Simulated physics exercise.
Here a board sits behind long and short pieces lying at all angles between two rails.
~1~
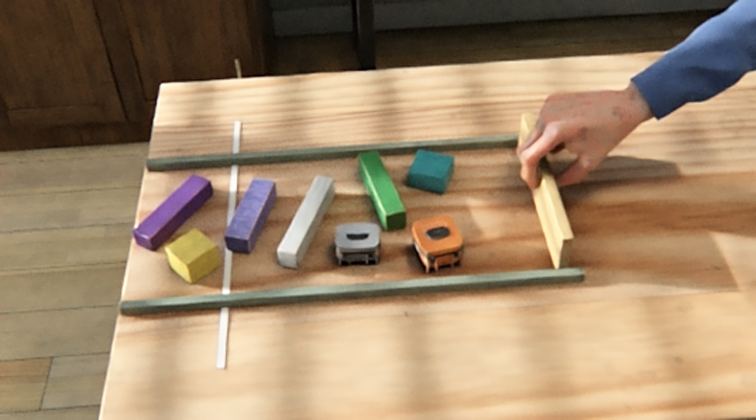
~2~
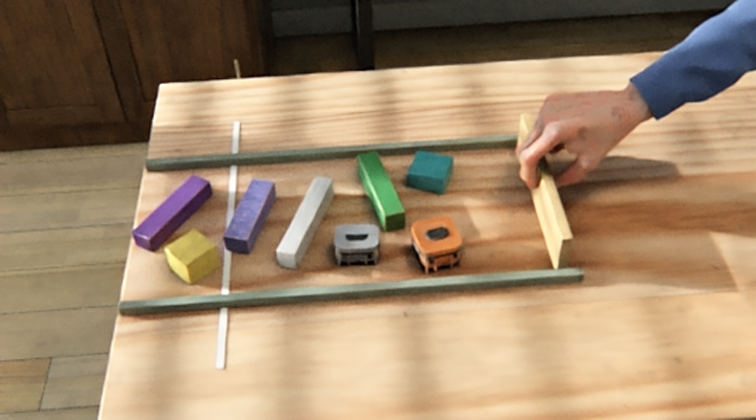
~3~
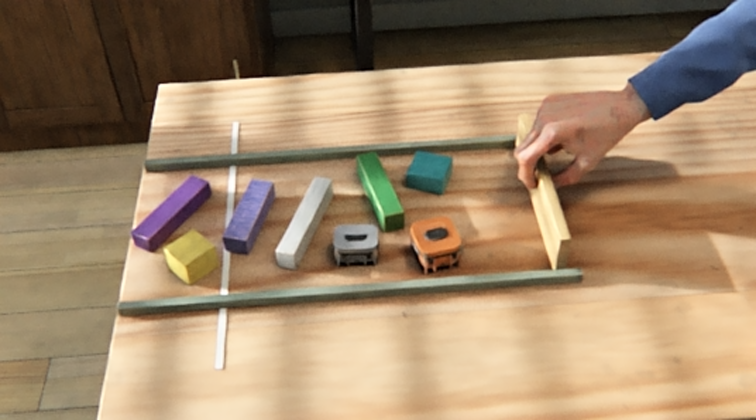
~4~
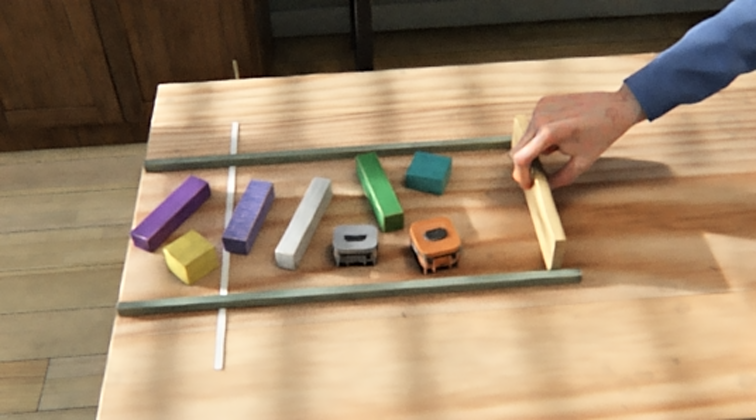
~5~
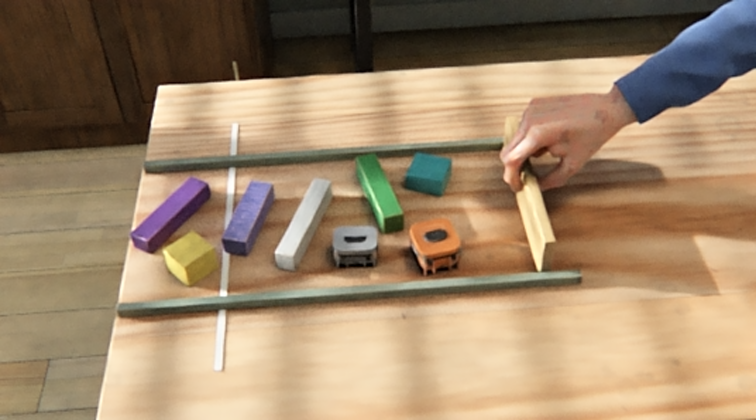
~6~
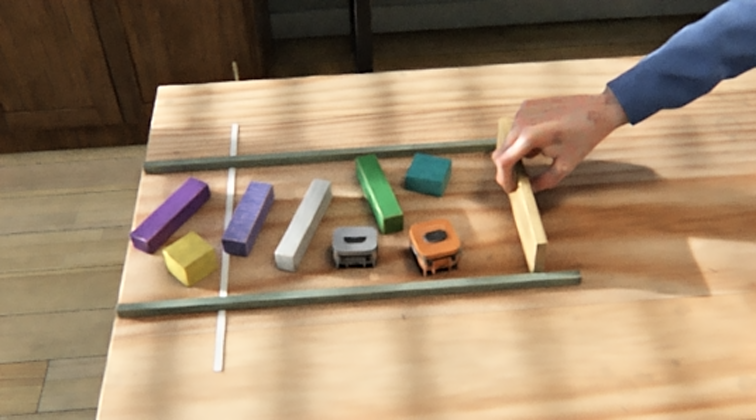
A hand in a blue sleeve held a thin wooden board upright between two green rails, then slid it a little to the left, while the colourful blocks and bars lying ahead of it stayed put.
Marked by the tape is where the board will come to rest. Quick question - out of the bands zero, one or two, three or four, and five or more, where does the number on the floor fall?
The band is three or four.
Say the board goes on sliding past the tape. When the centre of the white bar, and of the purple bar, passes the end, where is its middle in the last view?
For the white bar, about (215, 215); for the purple bar, about (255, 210).
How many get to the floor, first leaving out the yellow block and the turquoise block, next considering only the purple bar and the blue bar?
The counts would be 0 and 1.
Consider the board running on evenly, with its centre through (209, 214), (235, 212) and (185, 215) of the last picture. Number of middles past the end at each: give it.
Per position: 4 / 2 / 5.
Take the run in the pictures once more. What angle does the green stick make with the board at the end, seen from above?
Around 0 degrees.
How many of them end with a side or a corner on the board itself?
2 in contact.
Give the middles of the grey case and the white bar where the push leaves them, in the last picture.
First object: (161, 267); second object: (142, 233).
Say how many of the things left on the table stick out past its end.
Count of overhanging things: 1.
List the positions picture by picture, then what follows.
The first picture shows purple bar (174, 212); yellow block (193, 256); blue bar (252, 215); board (544, 188); tape (230, 227).
The second picture shows yellow block (193, 257); board (543, 188).
The third picture shows blue bar (250, 216); orange case (436, 245).
The fourth picture shows purple bar (172, 213); turquoise block (429, 173).
The fifth picture shows yellow block (191, 259); grey case (356, 248).
The sixth picture shows purple bar (172, 215); yellow block (191, 259); blue bar (249, 218); board (520, 192); tape (228, 230).
Early on, none off yet; purple bar at rest near (172, 215); yellow block at rest near (191, 259); blue bar at rest near (249, 218).
A while later, none off yet; purple bar at rest near (172, 215); yellow block moving near (183, 260); blue bar travelled a little near (214, 216).
Finally, the number that fall off is three or four; lost, blue bar, yellow block and purple bar.
